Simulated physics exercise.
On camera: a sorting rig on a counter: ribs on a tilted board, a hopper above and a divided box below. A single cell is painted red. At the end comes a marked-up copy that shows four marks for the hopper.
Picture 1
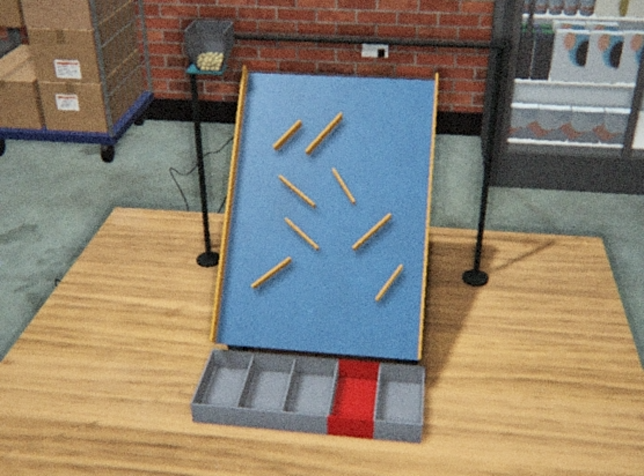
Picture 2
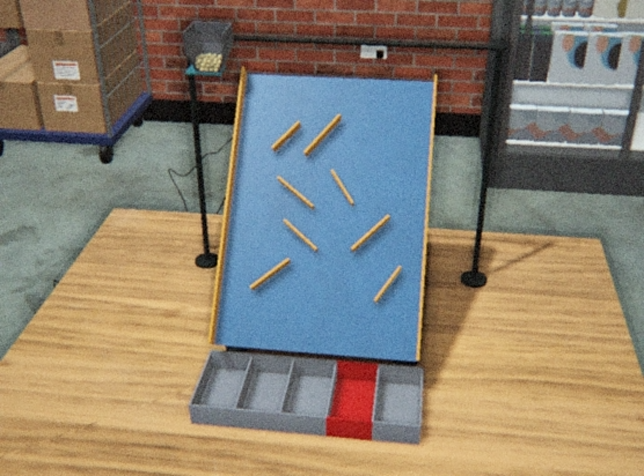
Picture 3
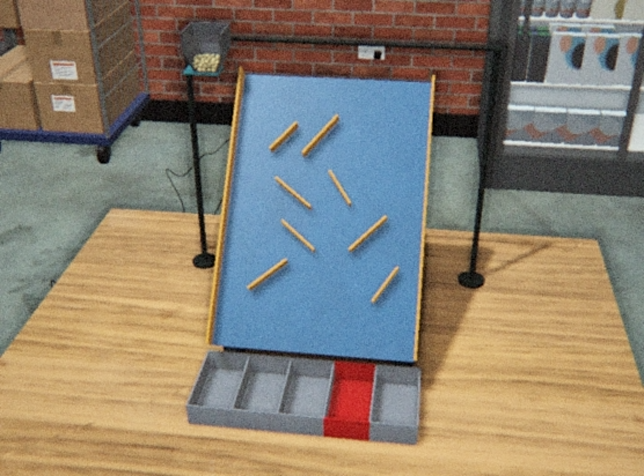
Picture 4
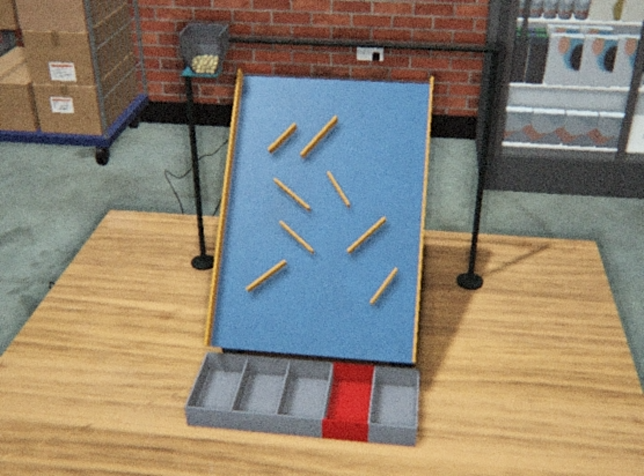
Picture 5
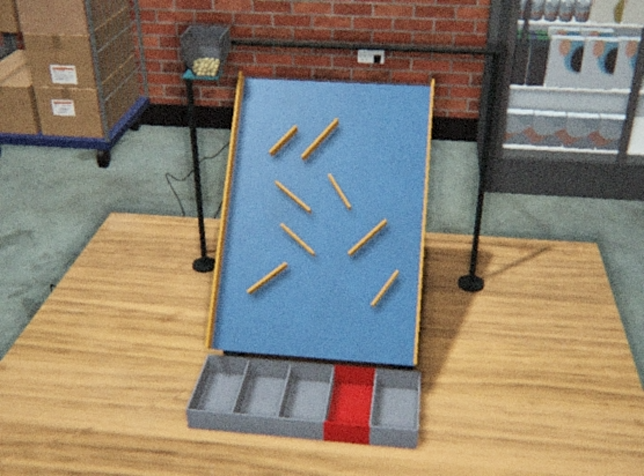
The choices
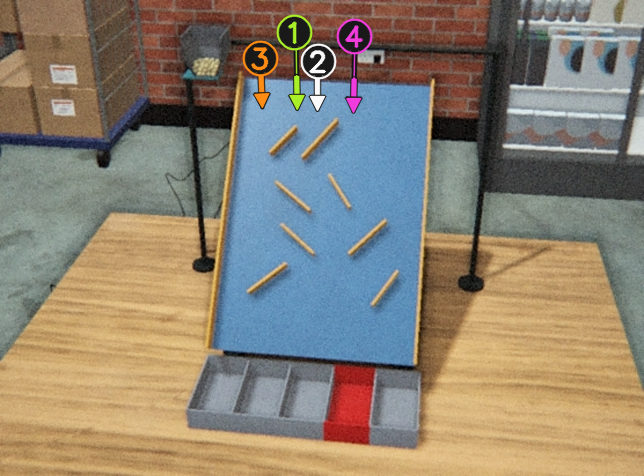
A large blue board with wooden side rails leans back on a light wood table, seen from the front and slightly above, with a brick wall, stacked boxes and a glass-fronted cabinet behind. Eight short wooden ribs slant across it, a dark hopper of pale beans stands at upper left, and a grey divided box with one red cell sits below. Nothing on the rig moves; only the camera drifts very slightly.
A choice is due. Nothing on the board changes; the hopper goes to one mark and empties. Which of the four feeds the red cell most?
I would pick mark 2.
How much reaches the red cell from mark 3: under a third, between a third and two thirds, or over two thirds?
It is under a third.
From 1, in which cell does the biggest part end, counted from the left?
It is the first one.
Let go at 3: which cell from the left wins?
The first from the left.
On the marked copy, mark 1 meets the board at (297, 104); mark 2 meets the board at (317, 105); mark 3 meets the board at (262, 102); mark 4 meets the board at (353, 107).
With 1, about a quarter in the red cell, about two thirds in other cells, a small part outside the box.
With 2, about half in the red cell, about a third in other cells, a small part outside the box.
With 3, none in the red cell, most in other cells, a small part outside the box.
With 4, a small part in the red cell, nearly all in other cells.
